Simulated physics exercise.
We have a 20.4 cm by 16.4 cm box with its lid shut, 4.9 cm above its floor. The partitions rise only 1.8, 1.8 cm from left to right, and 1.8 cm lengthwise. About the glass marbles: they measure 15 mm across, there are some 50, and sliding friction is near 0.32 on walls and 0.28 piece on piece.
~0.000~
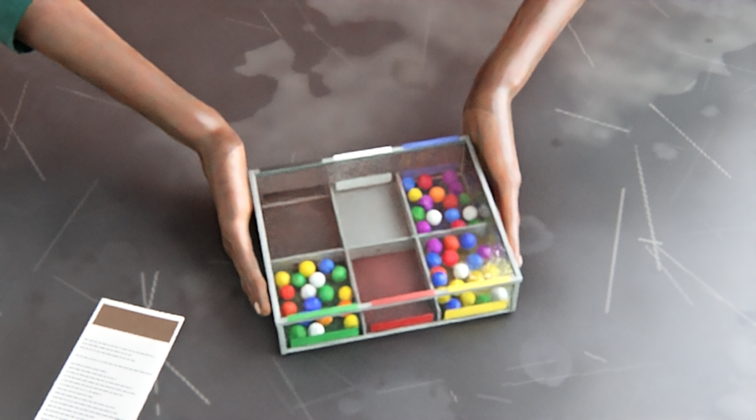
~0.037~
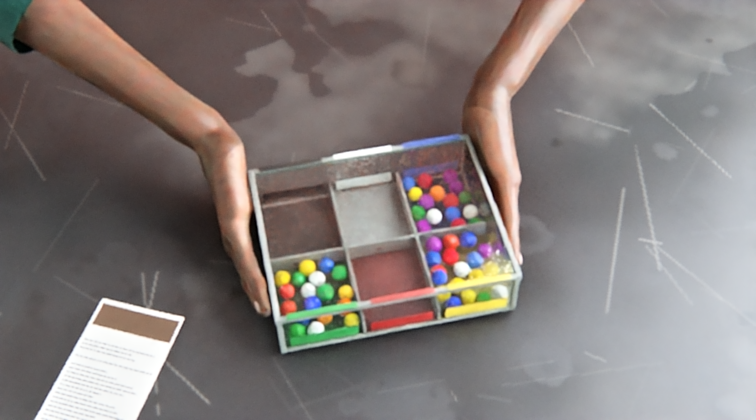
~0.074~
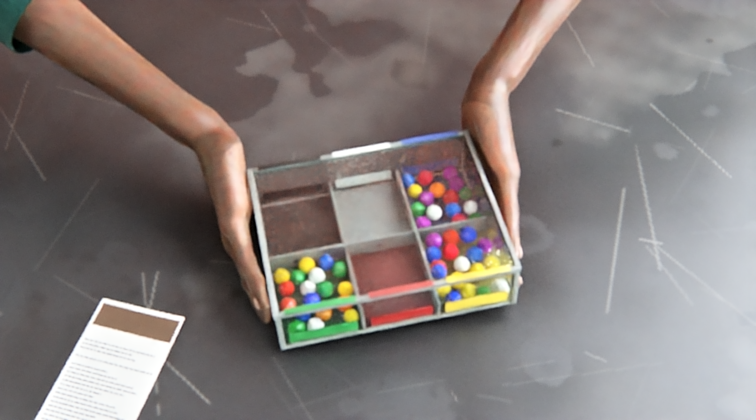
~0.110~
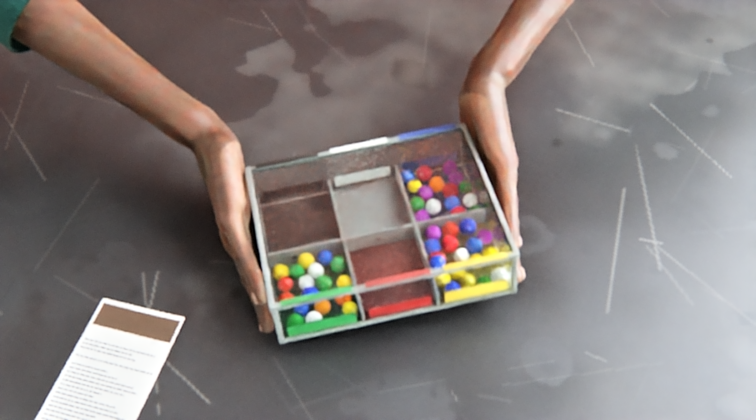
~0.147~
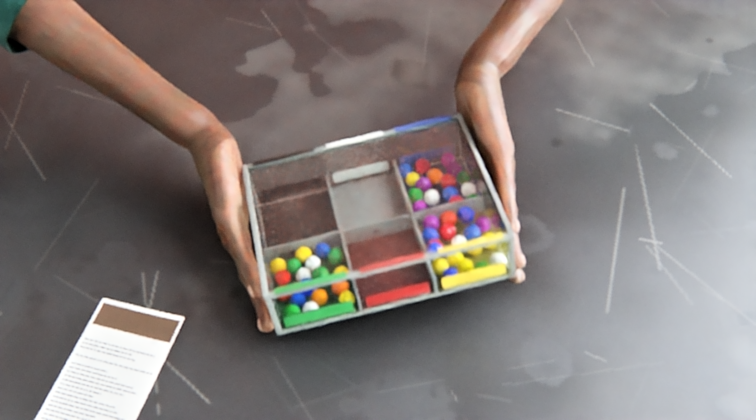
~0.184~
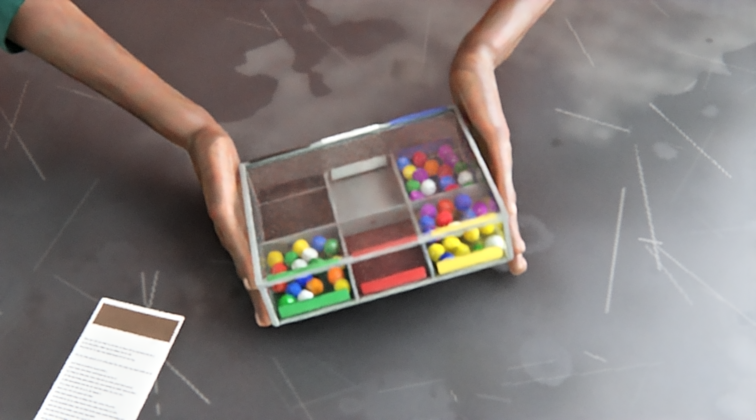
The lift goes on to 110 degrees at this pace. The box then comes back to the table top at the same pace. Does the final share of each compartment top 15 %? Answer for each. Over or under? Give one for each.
Red under; blue under; green under; yellow under; white over; black over.
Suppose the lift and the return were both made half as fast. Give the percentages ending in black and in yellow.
Then black would get 65 per cent, while yellow would get 0 per cent.
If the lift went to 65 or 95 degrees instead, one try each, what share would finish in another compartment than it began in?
Roughly 0 percent, then roughly 85 percent.
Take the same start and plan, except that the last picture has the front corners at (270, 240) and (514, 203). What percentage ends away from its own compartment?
Estimate: Near 75 %.
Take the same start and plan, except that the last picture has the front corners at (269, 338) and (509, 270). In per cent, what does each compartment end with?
It comes out as red at 30 percent, blue at 0 percent, green at 65 percent, yellow at 0 percent, white at 0 percent and black at 0 percent.
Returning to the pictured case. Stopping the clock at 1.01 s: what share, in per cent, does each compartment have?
You'd find red at 10, blue at 30, green at 30, yellow at 20, white at 5 and black at 5 per cent.
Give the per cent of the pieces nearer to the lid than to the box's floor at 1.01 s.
Some 80 per cent.
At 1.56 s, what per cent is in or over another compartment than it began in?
Near 95 per cent of it.
Then, at 1.01 s, tilt 110 degrees; red 10 %, blue 30 %, green 30 %, yellow 20 %, white 5 %, black 5 %.
After 1.56 s, tilt 49 degrees; white 35 %, black 65 %.
After 2.17 s, tilt 0 degrees; blue 5 %, white 30 %, black 65 %.
In the end, at 3.1 s, red 0 %, blue 5 %, green 0 %, yellow 0 %, white 30 %, black 65 %.
